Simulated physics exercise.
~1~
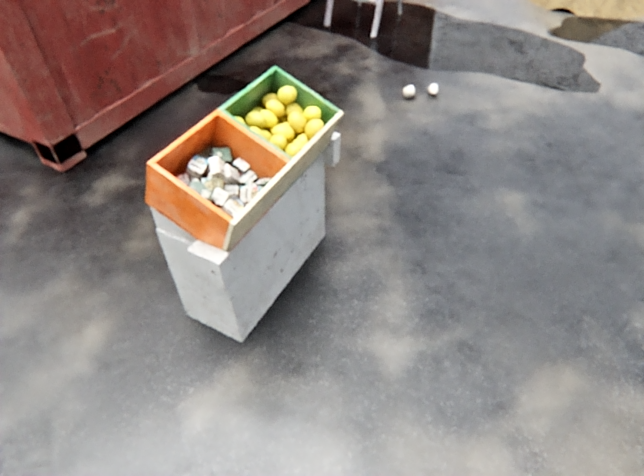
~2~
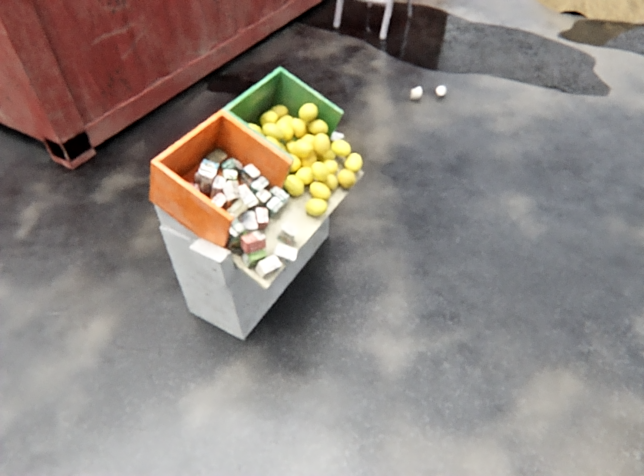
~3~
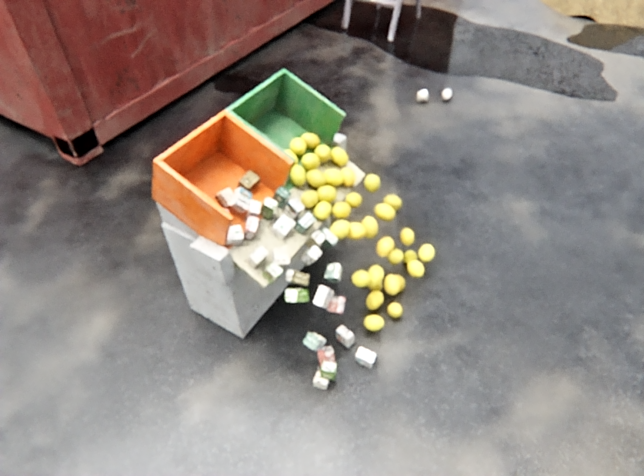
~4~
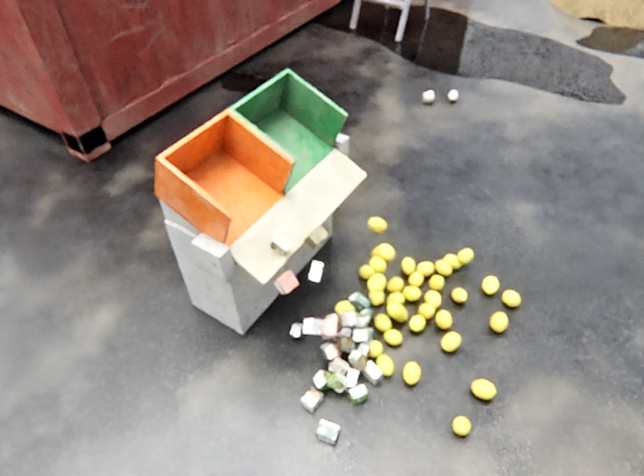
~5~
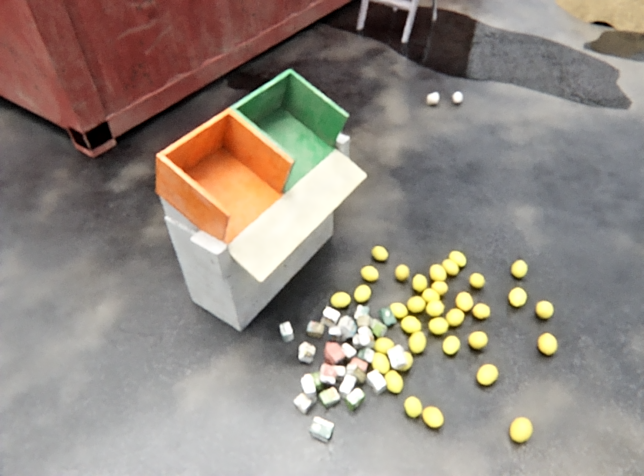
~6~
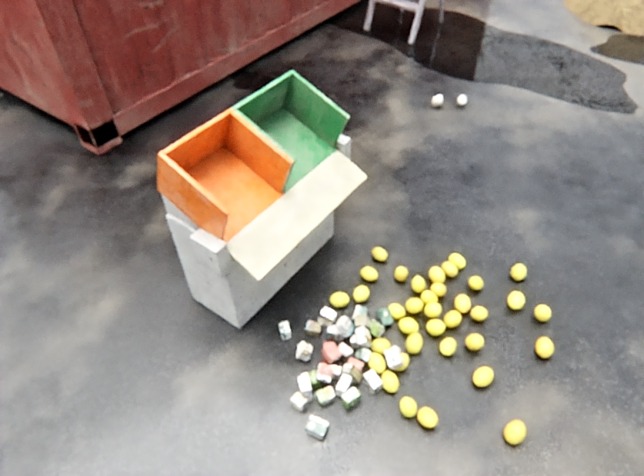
In this clip, a pale flap opens along the bottom of sloping orange and green chutes on a grey stand, and small cartons and lemons spill down to the right, scattering over the dark ground until both chutes are empty and the pieces lie still.
